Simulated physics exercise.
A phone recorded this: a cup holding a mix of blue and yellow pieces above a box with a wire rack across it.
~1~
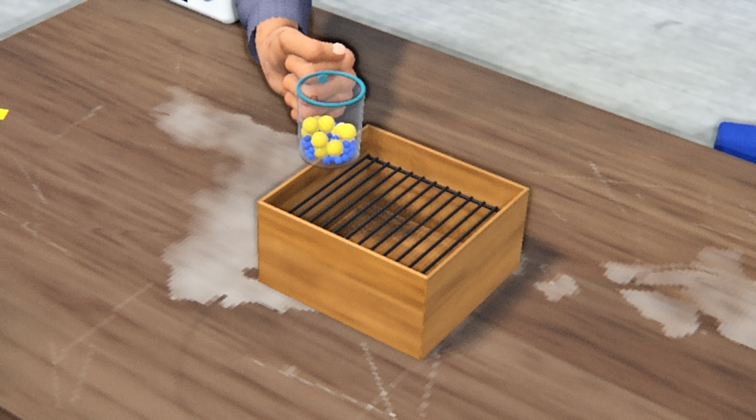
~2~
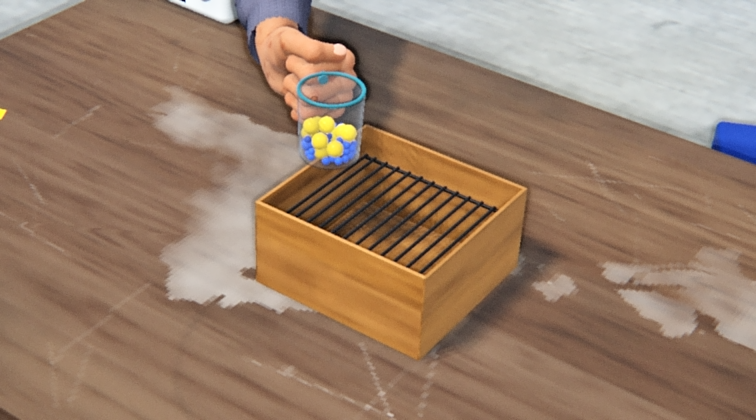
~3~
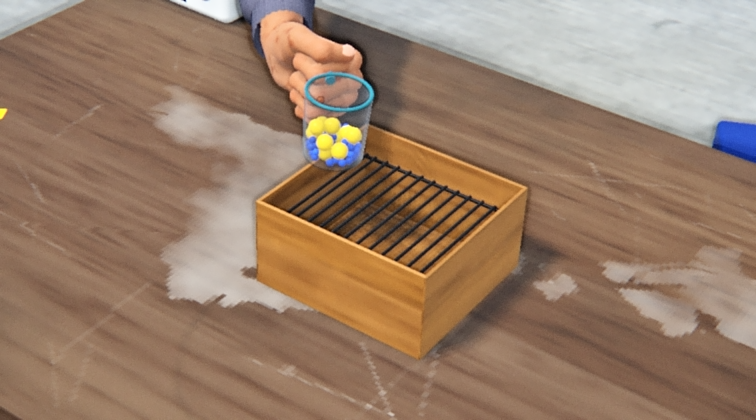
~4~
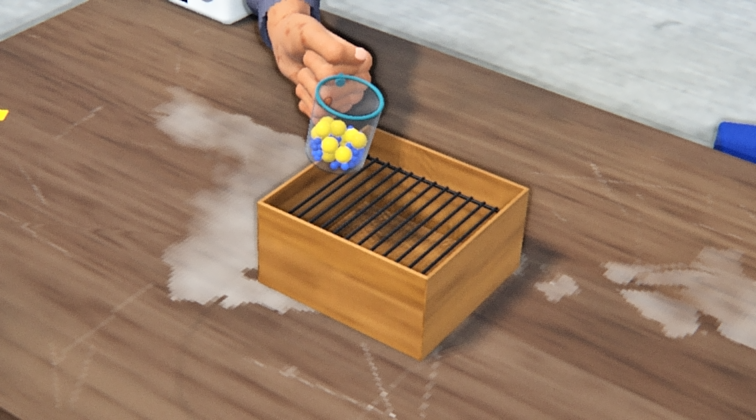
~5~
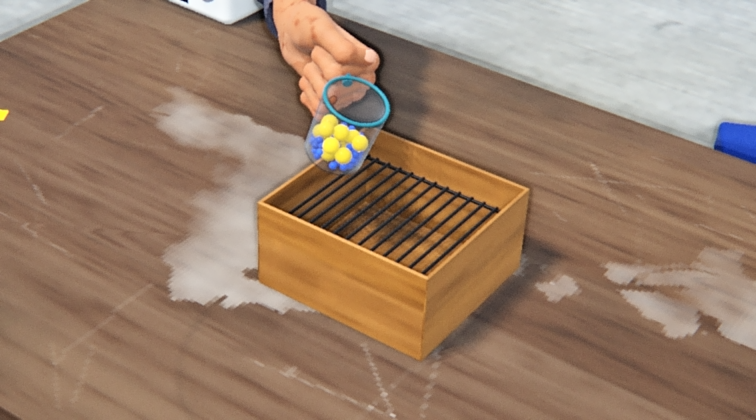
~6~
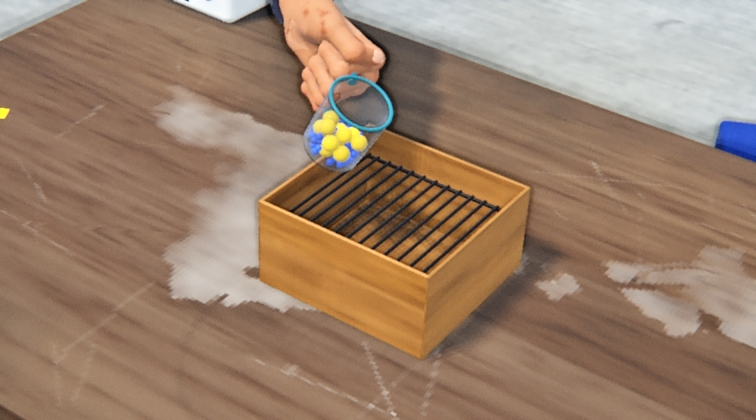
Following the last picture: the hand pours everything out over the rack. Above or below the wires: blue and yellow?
Once poured, the blue ones fall out below and the yellow ones are stopped by the grid.
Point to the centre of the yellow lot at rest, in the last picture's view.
Roughly (384, 226).
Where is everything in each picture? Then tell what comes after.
Cup (330, 121), upright; rack (450, 249), 14 wires across; blue round beads (324, 141), narrower than the gaps; yellow round beads (326, 125), wider than the gaps, in the first frame.
Cup (330, 122), upright; yellow ones (327, 125), in the second frame.
Cup (336, 123), tipped 5°; blue ones (329, 142), in the third frame.
Cup (342, 126), tipped 12°; yellow ones (338, 129), in the fourth frame.
Cup (345, 127), tipped 20°; blue ones (333, 143), in the fifth frame.
Cup (346, 126), tipped 28°; rack (451, 248); blue ones (332, 140); yellow ones (344, 135), in the sixth frame.
Then, 0.39 s later than the last frame, blue ones, every one in the cup; yellow ones, every one in the cup.
Then, 0.80 s later than the last frame, blue ones, every one in the cup; yellow ones, every one in the cup.
Then, 1.29 s later than the last frame, blue ones, roughly a quarter on or over the wires, the larger part under the rack; yellow ones, every one on or over the wires.
When it is over, blue ones, every one under the rack; yellow ones, every one on the wires, not one under the rack.
